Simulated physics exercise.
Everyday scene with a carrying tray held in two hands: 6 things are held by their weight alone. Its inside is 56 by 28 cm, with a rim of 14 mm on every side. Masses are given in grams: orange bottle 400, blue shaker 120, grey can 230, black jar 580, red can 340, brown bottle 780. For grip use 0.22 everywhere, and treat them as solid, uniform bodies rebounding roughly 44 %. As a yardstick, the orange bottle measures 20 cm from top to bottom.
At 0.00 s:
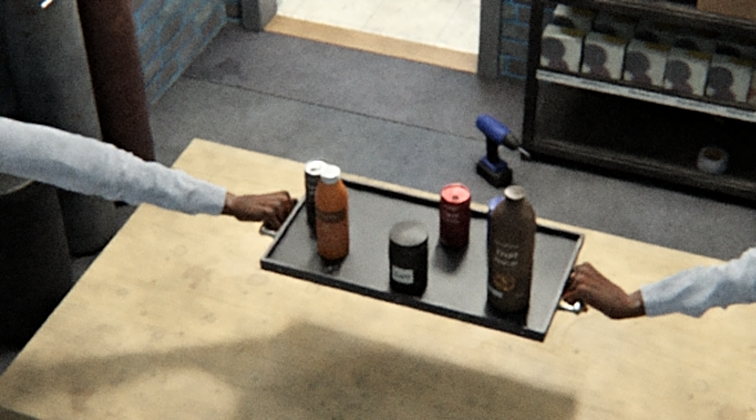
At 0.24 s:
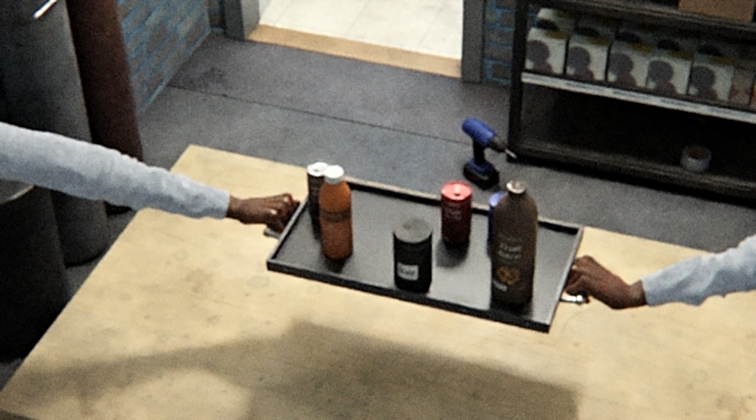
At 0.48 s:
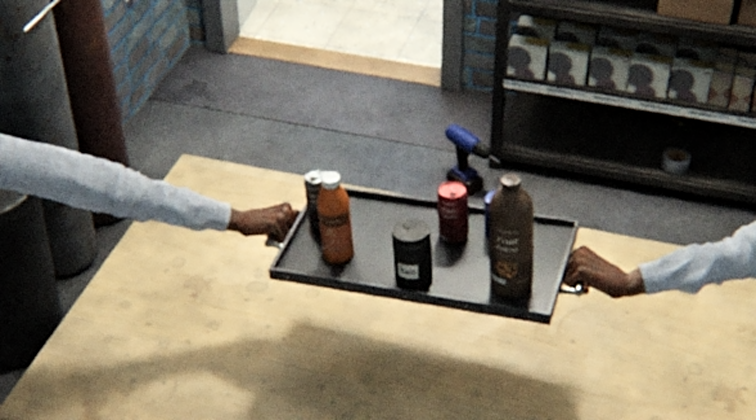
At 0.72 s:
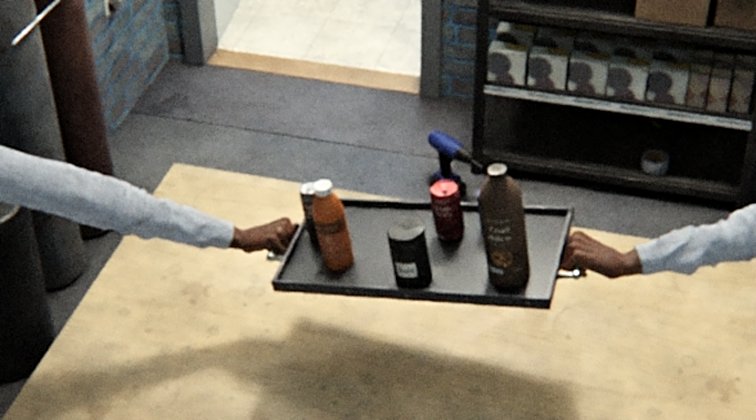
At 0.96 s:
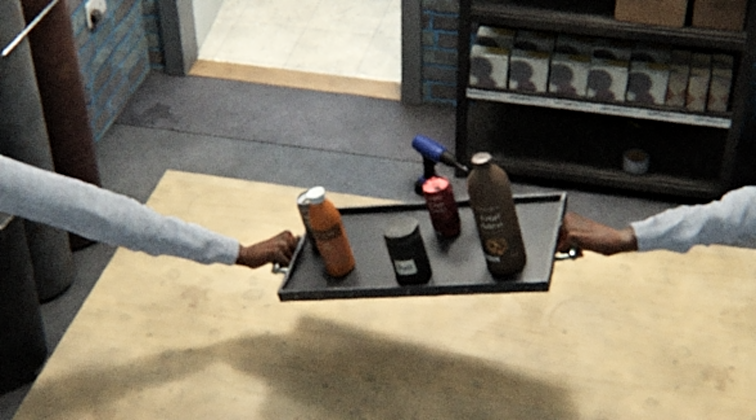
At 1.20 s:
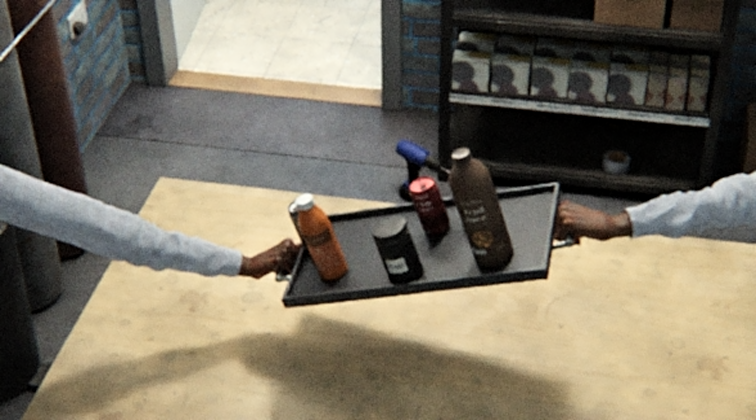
In the video, two hands hold a dark tray of bottles, cans and a black jar above a table, then gradually tilt it left edge down, and the orange bottle and black jar slide slightly left.
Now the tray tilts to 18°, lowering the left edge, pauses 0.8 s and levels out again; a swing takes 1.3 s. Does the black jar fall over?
Yes.
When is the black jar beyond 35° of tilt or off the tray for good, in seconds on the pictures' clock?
It happens at about 1.9 s.
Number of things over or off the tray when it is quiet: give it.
All told, 6.
After 1.80 s, tray tilted 18°, left edge down; orange bottle now off the tray; black jar tipped 24° from how it sat near (289, 262); red can tipped 3° from how it sat.
After 2.30 s, tray tilted 18°, left edge down; blue shaker, grey can, black jar, red can and brown bottle now off the tray.
After 2.90 s, tray tilted 8°, left edge down.
At rest (4.0 s), off the tray and tipped over, orange bottle, blue shaker, grey can, black jar, red can and brown bottle. Seen from the same camera at the end, black jar near (88, 396).
